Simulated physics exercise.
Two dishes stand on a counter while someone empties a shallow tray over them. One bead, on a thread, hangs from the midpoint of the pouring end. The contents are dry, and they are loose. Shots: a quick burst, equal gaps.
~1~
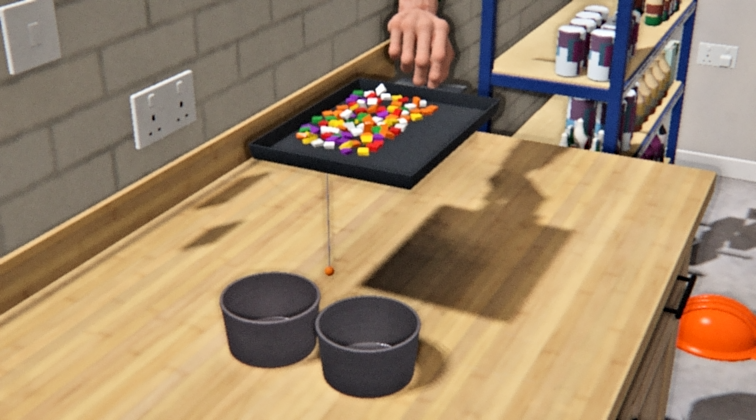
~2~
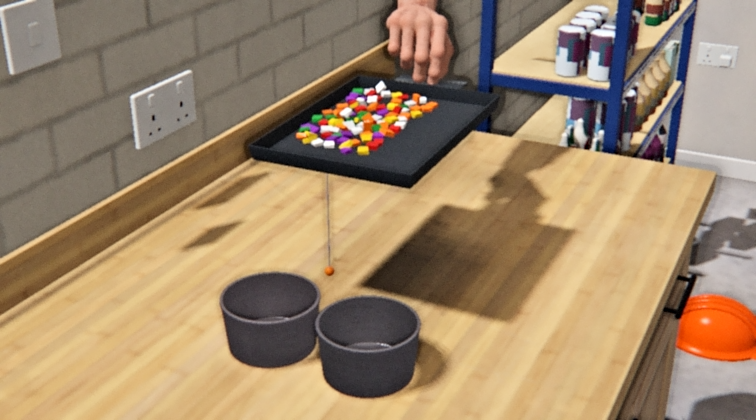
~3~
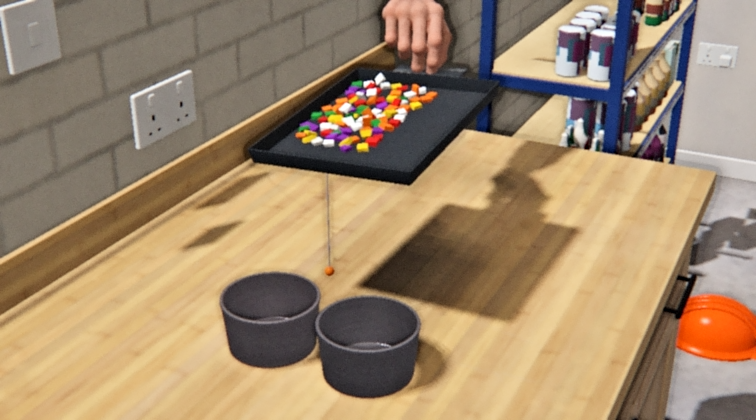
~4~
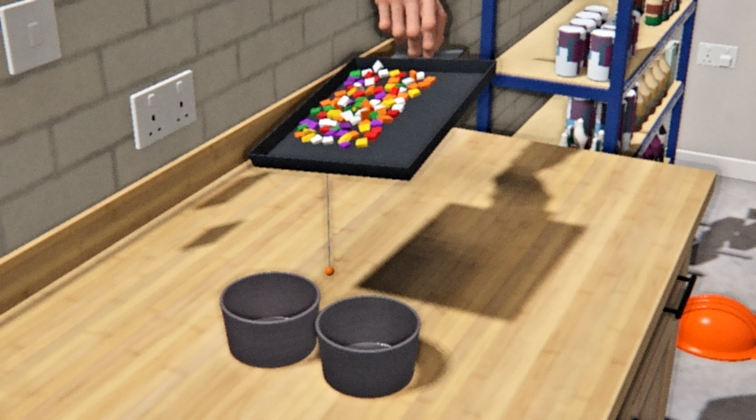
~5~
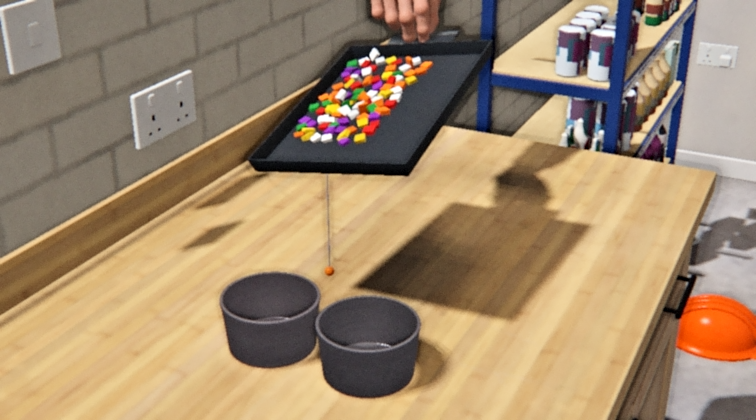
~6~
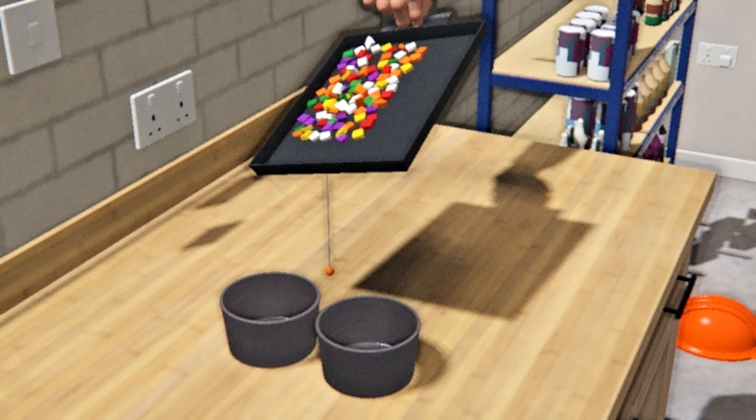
On a wooden counter against a grey block wall, a hand holds a dark shallow tray of colourful mosaic tiles above two dark dishes, an orange bead hanging from its near edge. The tray starts level, then the hand raises the far end, tilting it steadily toward the dishes, left corner lowest.
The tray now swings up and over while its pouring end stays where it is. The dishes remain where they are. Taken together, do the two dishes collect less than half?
Most never reaches the dishes.
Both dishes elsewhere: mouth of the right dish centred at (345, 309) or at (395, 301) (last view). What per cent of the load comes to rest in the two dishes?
Respectively 40 percent and 60 percent.
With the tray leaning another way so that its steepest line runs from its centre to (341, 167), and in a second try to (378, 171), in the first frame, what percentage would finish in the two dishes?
For the first it's near 90 %, for the second near 60 %.
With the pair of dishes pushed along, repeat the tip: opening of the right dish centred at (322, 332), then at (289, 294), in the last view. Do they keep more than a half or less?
Well, not up to half at the first spot and not up to half at the second.
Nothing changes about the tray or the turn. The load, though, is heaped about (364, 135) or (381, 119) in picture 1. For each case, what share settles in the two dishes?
20 and 20 per cent.
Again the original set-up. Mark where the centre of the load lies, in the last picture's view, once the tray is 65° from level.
The middle of the pieces lands at roughly (291, 133).
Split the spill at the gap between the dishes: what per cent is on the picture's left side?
Estimate: Roughly 90 %.
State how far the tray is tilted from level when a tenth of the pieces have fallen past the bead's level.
Near 85 degrees.
Soon, tray tipped steeply; all on the tray.
A while on, tray tipped past a quarter turn; about a third on the tray; a small part in the left dish; about a quarter outside both; about a quarter in the air.
Towards the end, tray tipped past a quarter turn; a small part in the left dish; most outside both.
Finally, tray tipped past a quarter turn; none in the right dish; a small part in the left dish; most outside both.
